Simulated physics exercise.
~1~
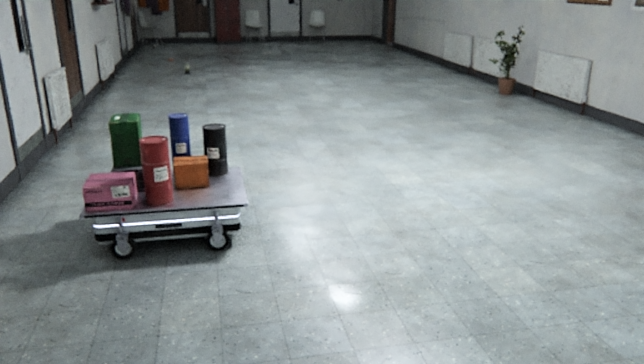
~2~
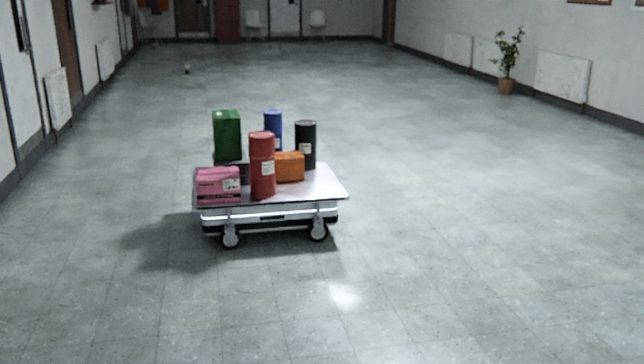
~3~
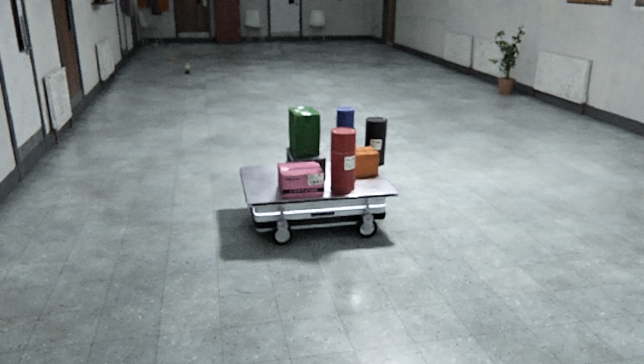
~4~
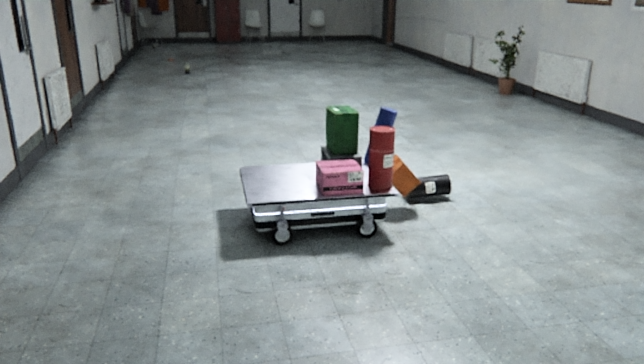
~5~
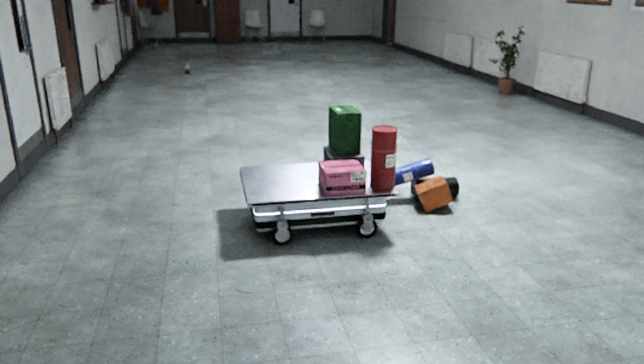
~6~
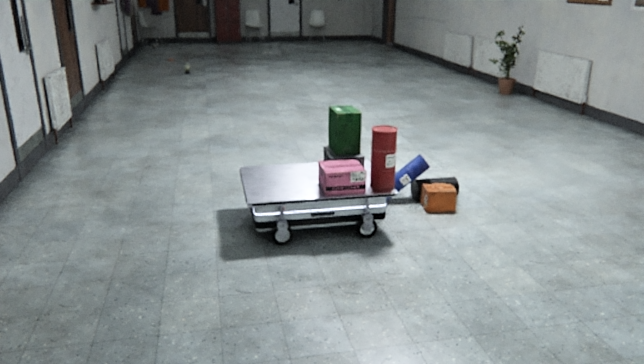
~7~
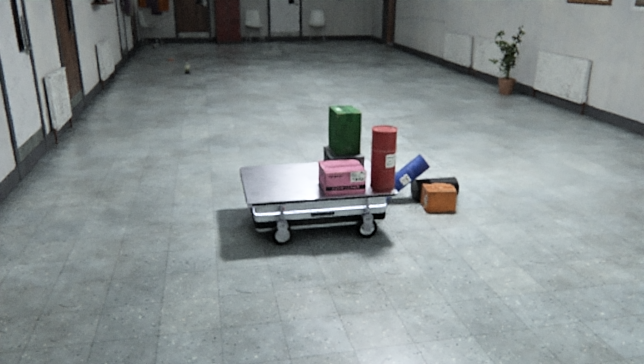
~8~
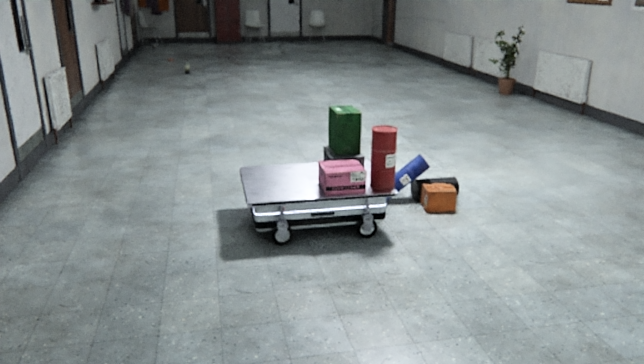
Flat cart rolling right and stopping, its load sliding on as black, orange and blue containers drop off the right edge.
